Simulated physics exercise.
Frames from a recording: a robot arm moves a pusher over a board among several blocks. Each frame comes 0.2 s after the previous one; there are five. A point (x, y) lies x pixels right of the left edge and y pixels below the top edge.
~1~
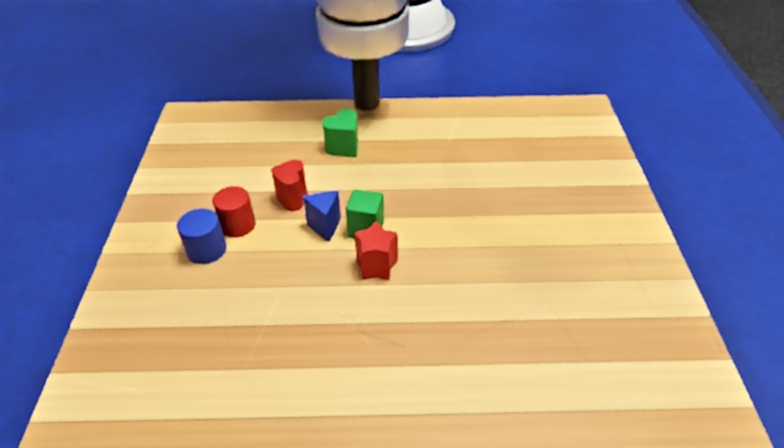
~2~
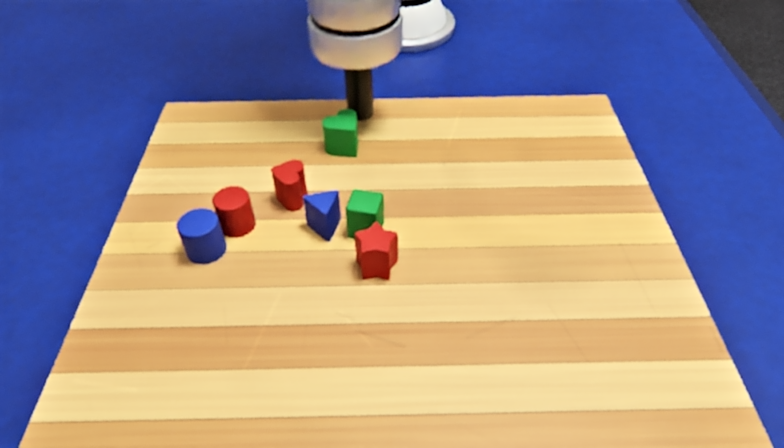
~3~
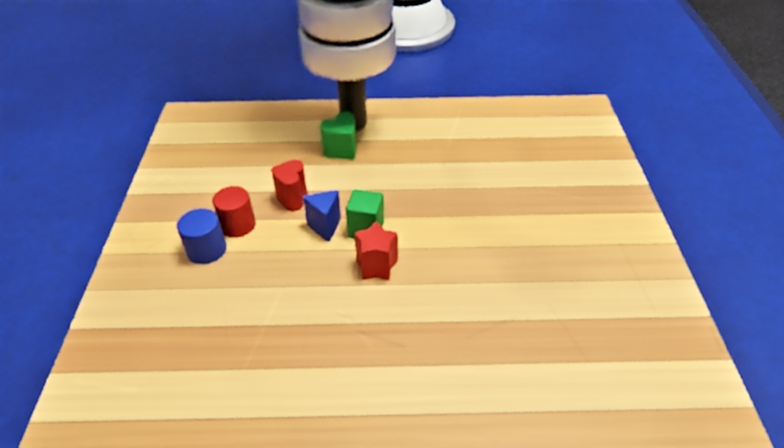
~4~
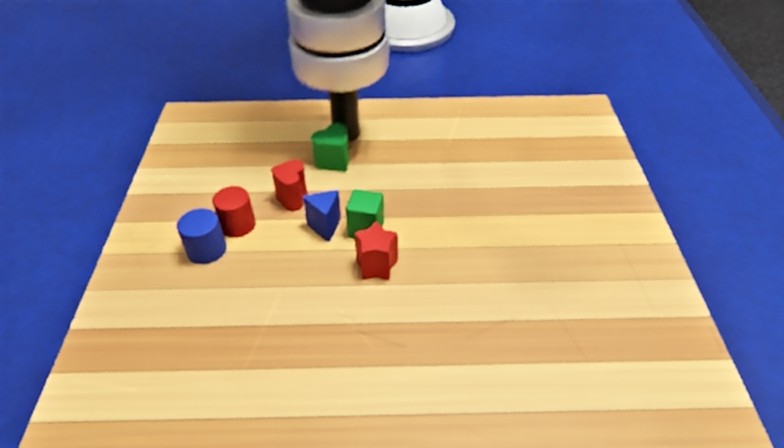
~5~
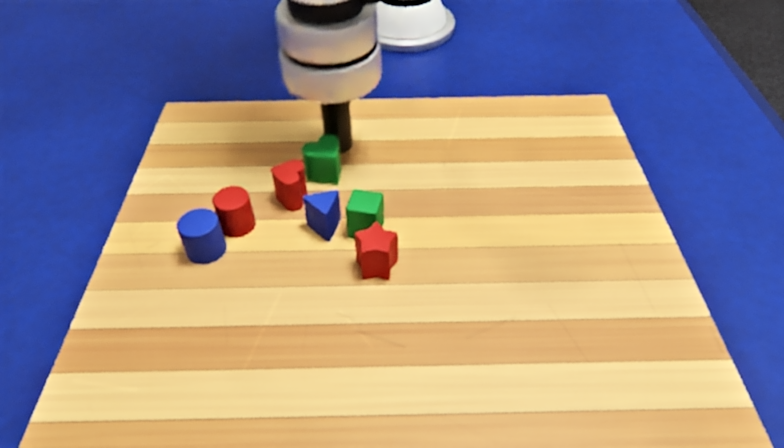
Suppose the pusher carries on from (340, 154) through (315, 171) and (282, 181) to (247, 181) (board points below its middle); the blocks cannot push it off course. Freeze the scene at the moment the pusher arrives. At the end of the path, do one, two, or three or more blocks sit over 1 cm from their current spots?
I'm going with two.
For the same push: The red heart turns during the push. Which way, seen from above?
Viewed from above, clockwise.
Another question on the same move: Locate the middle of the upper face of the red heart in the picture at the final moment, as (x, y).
When the path ends, it will be at (276, 189).
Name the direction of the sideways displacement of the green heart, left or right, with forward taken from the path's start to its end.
Answer: Left.
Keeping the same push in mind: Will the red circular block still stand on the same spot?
It seems so.
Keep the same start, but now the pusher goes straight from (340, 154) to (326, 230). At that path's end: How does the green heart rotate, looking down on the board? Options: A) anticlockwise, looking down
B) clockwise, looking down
My answer is option B.
On the path given first. One third of the way, pusher (313, 164); red heart (276, 185), turned 40° clockwise; green heart (308, 166), turned 35° anticlockwise.
Two thirds of the way, pusher (281, 174); red heart (276, 189), turned 65° clockwise; green heart (303, 171), turned 70° anticlockwise.
At the end, pusher (245, 174); red circular block in place; red heart (276, 189), turned 65° clockwise; green heart (303, 171), turned 70° anticlockwise.
